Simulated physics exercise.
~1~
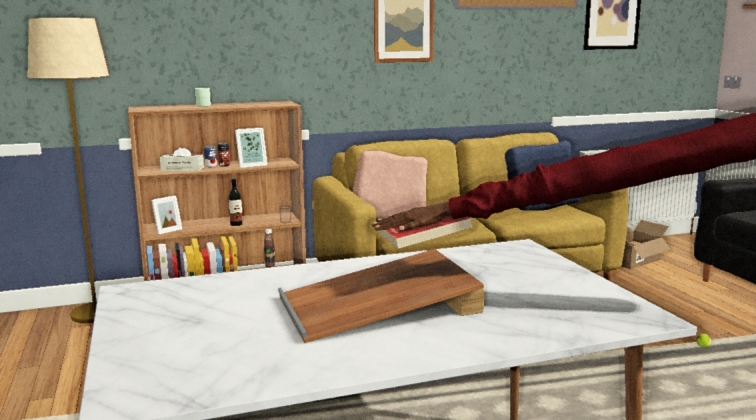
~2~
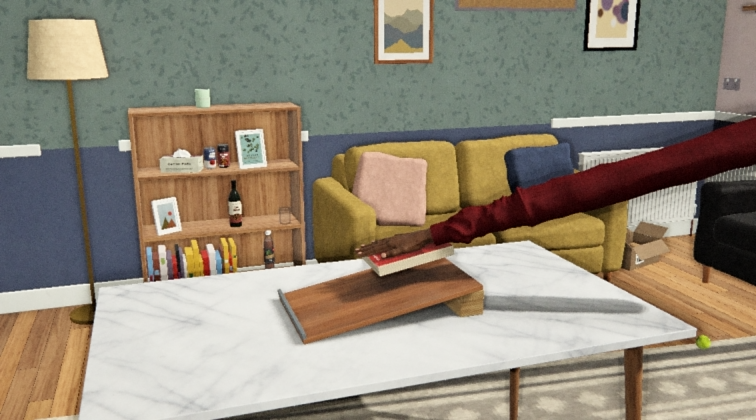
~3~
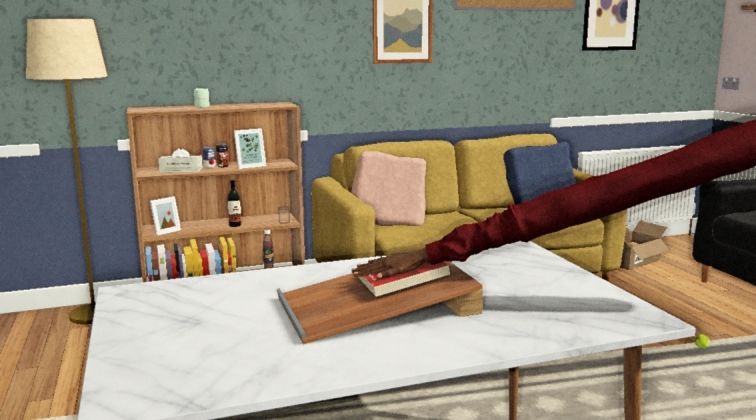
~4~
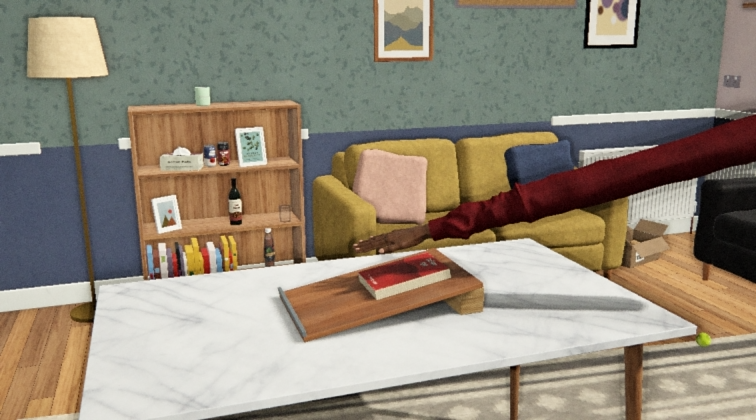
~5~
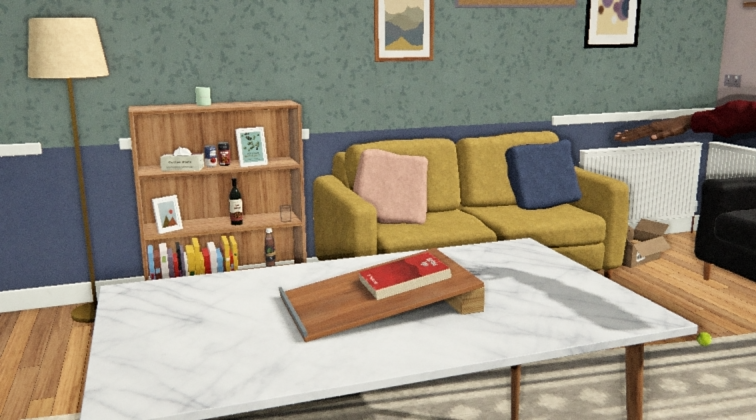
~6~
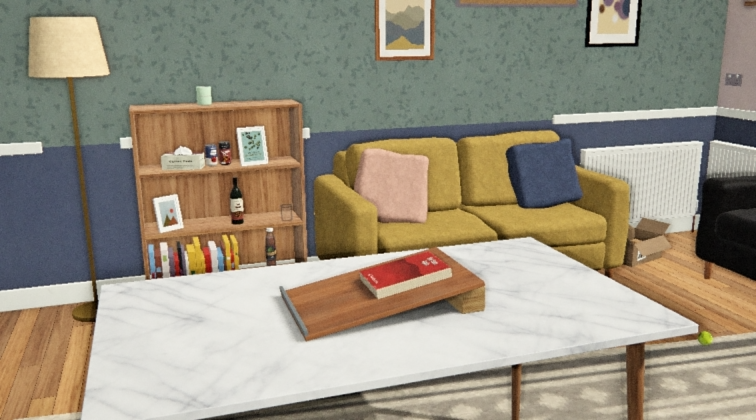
A hand sets a red book on a tilted wooden board, withdraws, and it stays put.
